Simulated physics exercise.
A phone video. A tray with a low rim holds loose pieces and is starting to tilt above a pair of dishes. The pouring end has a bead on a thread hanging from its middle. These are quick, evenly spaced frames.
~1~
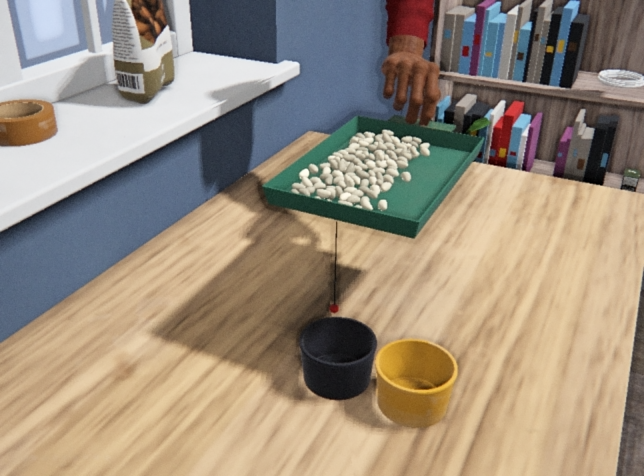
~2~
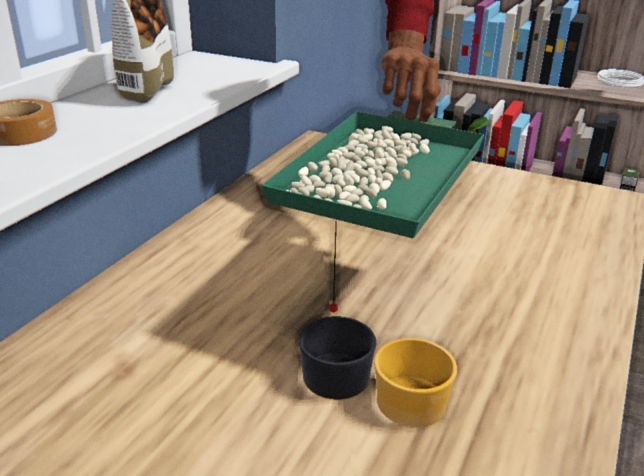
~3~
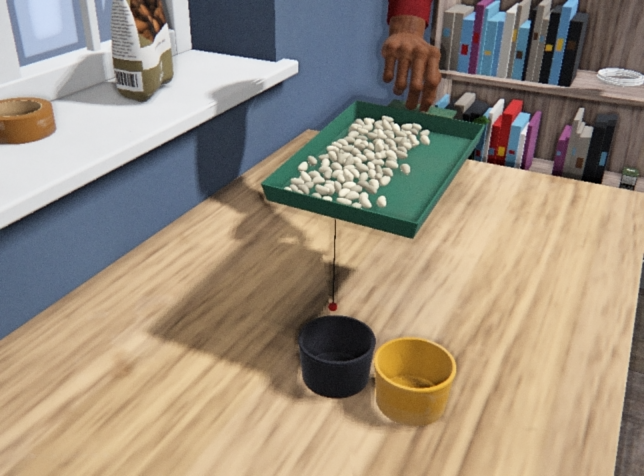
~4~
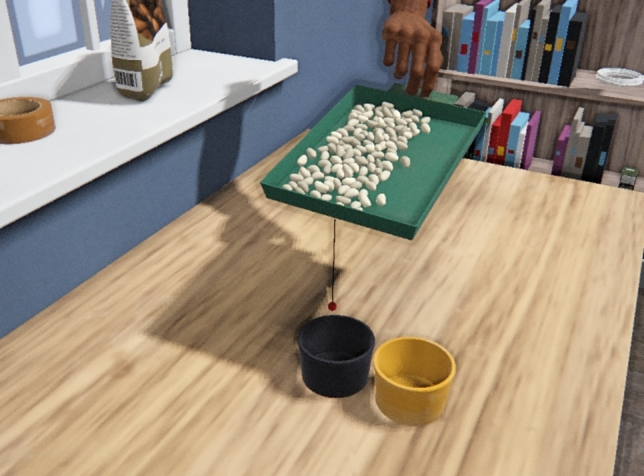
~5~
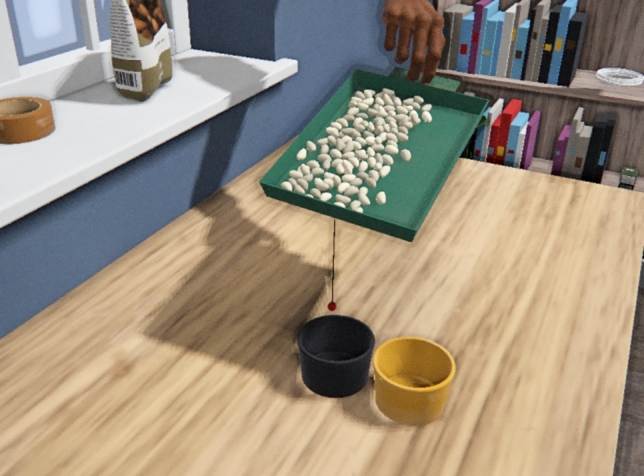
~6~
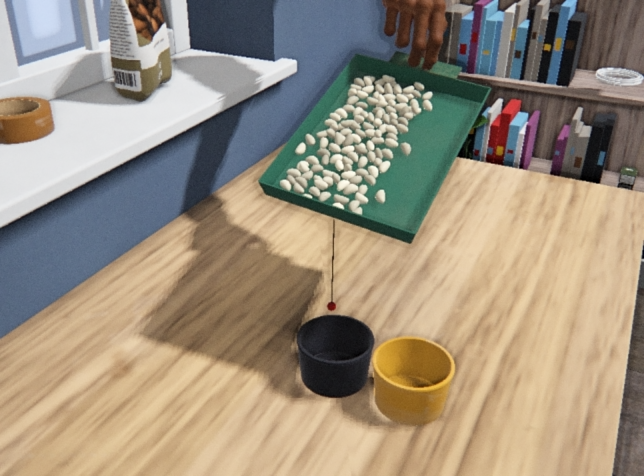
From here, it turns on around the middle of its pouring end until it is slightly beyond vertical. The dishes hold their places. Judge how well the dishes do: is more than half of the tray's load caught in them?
Yes, more than half is caught.
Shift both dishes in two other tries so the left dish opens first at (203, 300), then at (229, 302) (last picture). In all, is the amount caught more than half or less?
Taking the places in turn, it's shy of half and then shy of half.
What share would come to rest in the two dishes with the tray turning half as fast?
That works out at roughly 60 per cent.
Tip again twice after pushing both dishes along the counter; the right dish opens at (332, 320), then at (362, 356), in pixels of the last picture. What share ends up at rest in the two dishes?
First position: Some 0 %; second position: Some 50 %.
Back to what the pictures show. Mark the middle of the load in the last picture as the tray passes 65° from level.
The load is centred around (368, 183).
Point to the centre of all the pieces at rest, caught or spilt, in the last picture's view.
About (392, 393).
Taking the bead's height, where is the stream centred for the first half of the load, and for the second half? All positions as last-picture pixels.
Points: About (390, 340), then about (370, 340).
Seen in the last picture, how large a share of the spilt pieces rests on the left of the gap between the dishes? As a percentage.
Close to 60 in a hundred.
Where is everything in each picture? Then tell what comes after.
Corners of the pouring end (268, 185) and (416, 219), level; middle of the load (361, 167), white beans; left dish (322, 377); right dish (401, 404); bead on its thread (334, 308), in the first frame.
Corners of the pouring end (268, 184) and (415, 219), level; middle of the load (361, 165), in the second frame.
Corners of the pouring end (267, 182) and (414, 220), tipped barely, lowest at the right corner; middle of the load (361, 158), in the third frame.
Corners of the pouring end (266, 181) and (414, 223), tipped a little, lowest at the right corner; middle of the load (360, 150), in the fourth frame.
Corners of the pouring end (265, 180) and (413, 226), tipped a little, lowest at the right corner; middle of the load (360, 142), in the fifth frame.
Corners of the pouring end (264, 180) and (412, 229), tipped clearly, lowest at the right corner; middle of the load (360, 134); left dish (319, 375); right dish (399, 402), in the sixth frame.
Just after the last frame, tray tipped steeply; every one on the tray.
A moment on, tray tipped past a quarter turn; roughly a third on the tray; roughly a quarter in the right dish; just a few in the left dish; about a tenth outside both; roughly a quarter in the air.
Further on, tray tipped past a quarter turn; roughly half in the right dish; roughly a quarter in the left dish; roughly a quarter outside both.
When it is over, tray tipped past a quarter turn; roughly half in the right dish; roughly a quarter in the left dish; roughly a quarter outside both.
